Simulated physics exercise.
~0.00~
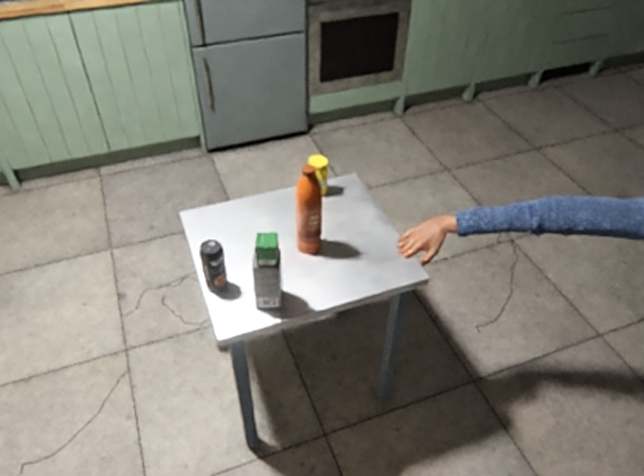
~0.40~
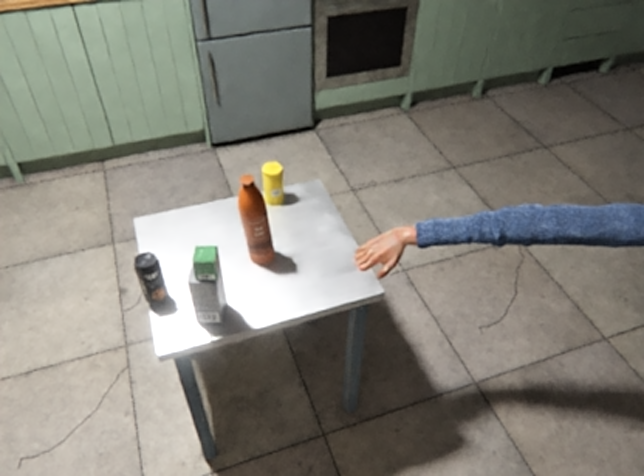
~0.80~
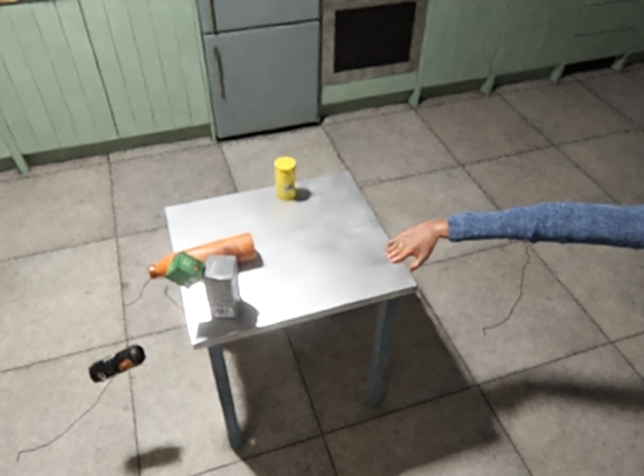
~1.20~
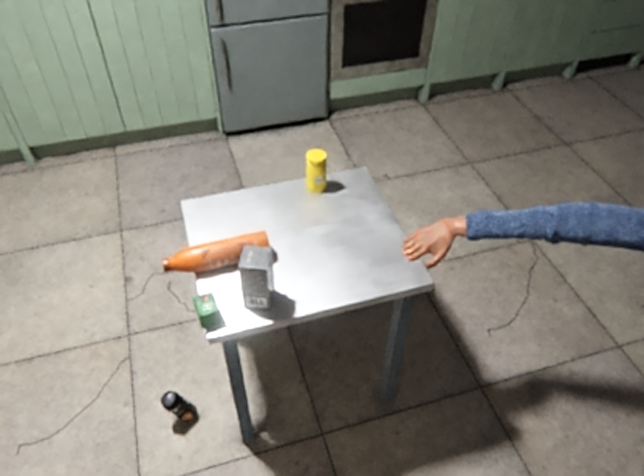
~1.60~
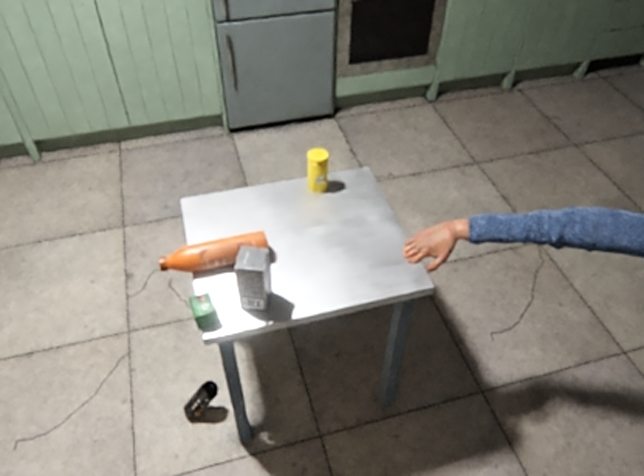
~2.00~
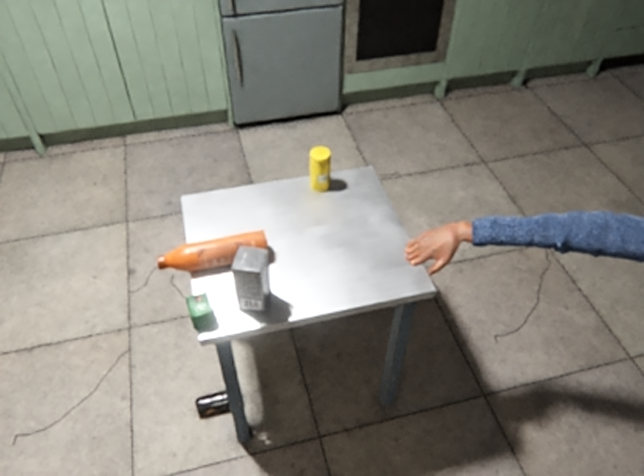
The clip opens on a light table in a kitchen, holding a black can, an orange bottle, a yellow jar and a green carton atop a grey one, while a blue-sleeved hand rests at its right edge. The table shifts left with the hand, everything still upright. It then jerks back to the right, and the orange bottle topples, the green carton tips and the black can drops off the left side. The can lands on the floor and rolls toward the table leg. Finally, bottle and green carton lie on the tabletop, while the jar and grey carton stand.
